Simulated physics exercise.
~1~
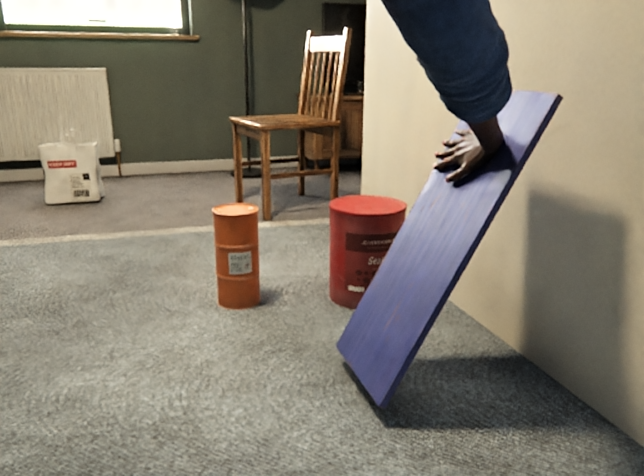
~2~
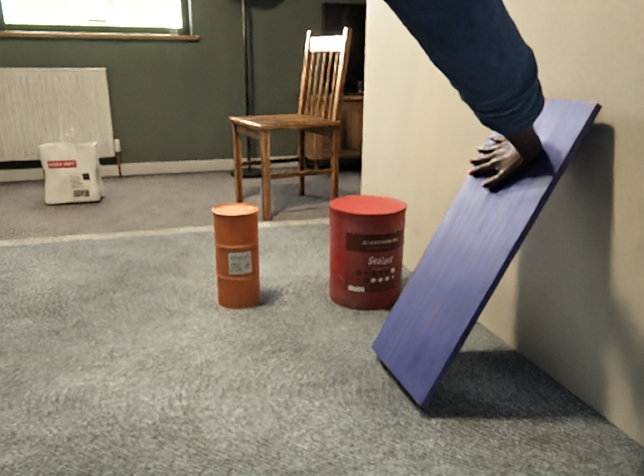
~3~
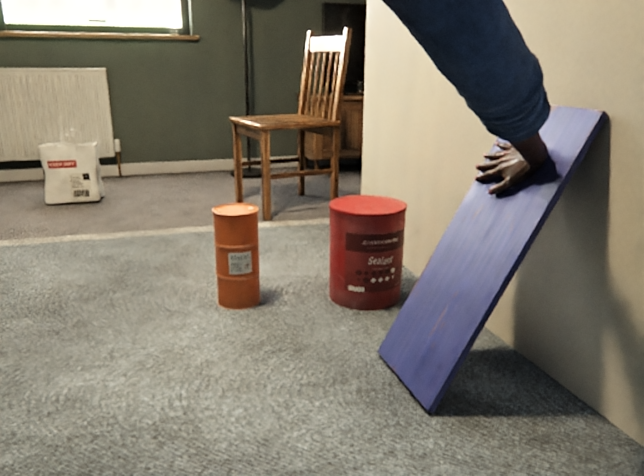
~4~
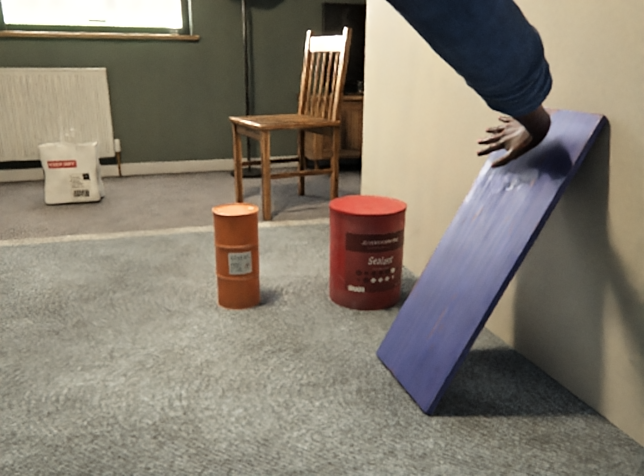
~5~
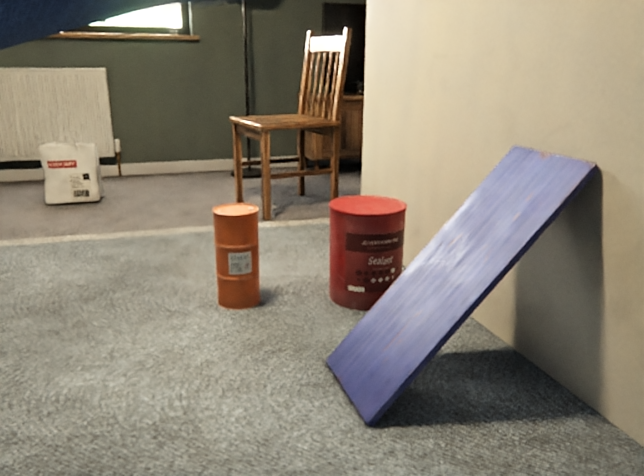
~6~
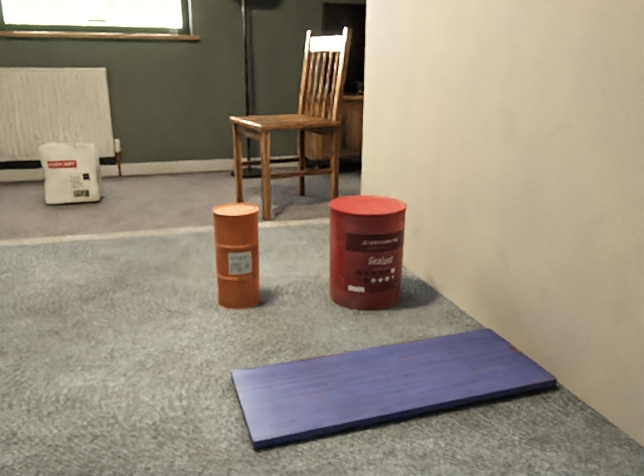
A long blue board is held at a slant by a hand reaching in from the top, seen from a fixed view across a grey carpeted room with a pale wall on the right. An orange canister and a red pail stand near the middle, with a wooden chair and a white container behind them. The hand moves the board right until its upper end leans on the wall, then lets go and draws back. The board's foot slides left and its top sinks down the wall. It ends flat on the carpet, while the canister and pail stay standing.
